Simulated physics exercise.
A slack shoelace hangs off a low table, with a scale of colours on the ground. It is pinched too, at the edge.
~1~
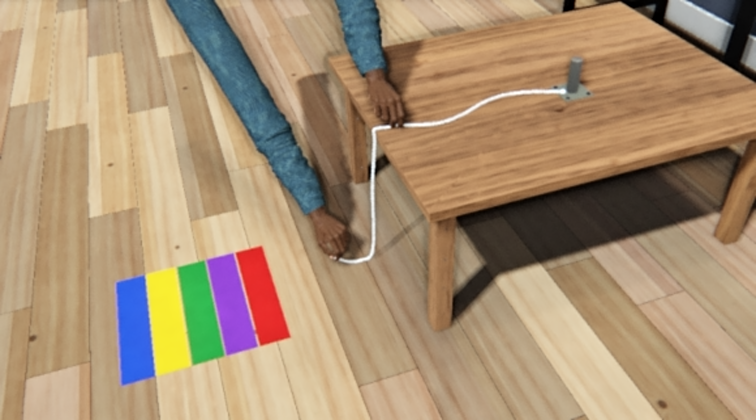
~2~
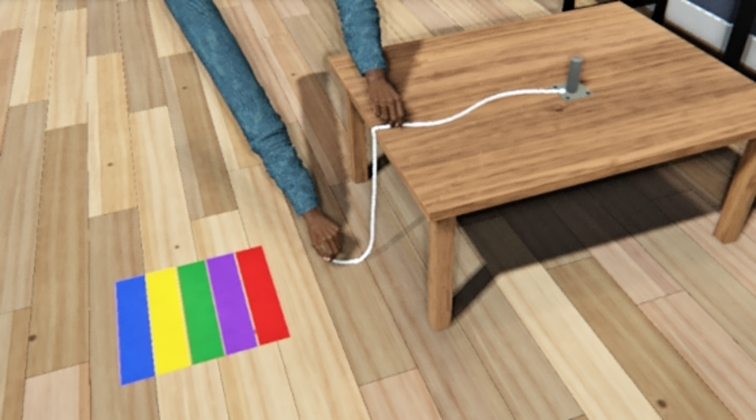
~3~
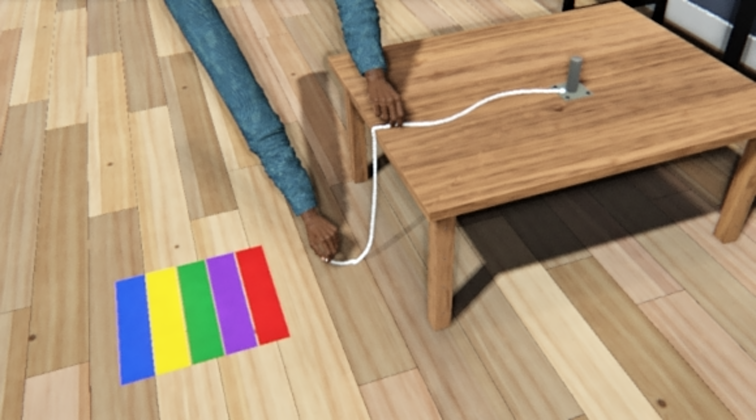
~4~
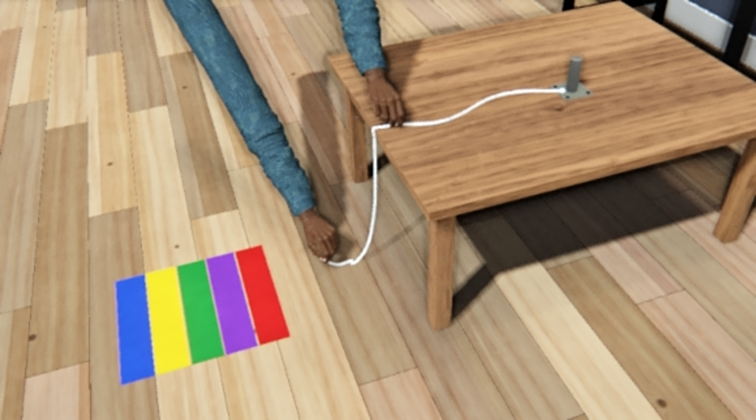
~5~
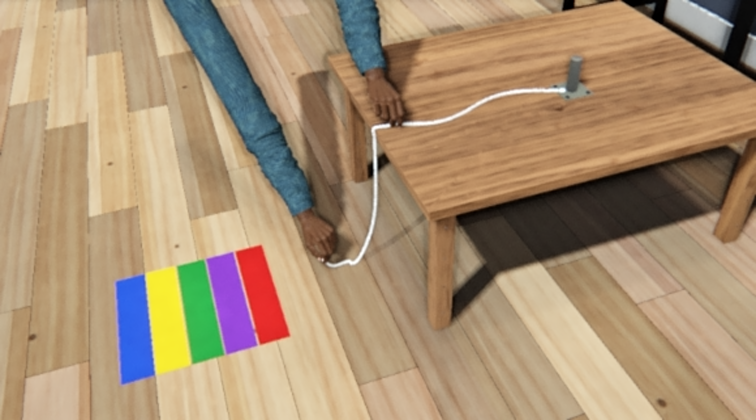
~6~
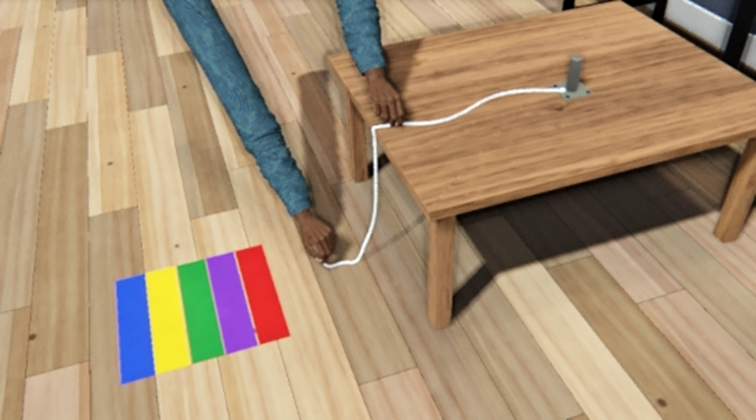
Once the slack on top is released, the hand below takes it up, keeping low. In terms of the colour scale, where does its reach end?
At purple.
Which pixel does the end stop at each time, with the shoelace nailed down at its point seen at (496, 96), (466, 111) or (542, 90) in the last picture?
Approximately at (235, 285), at (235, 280) and at (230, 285), in that order.
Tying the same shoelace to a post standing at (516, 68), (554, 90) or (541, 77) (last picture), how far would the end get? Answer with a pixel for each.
In order, the pixels are (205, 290), (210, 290) and (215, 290).
Soon after, end near (286, 269); short of the strips.
After that, end near (250, 279); over red.
At the stop, end near (229, 284); over purple. The end stops over the purple strip.
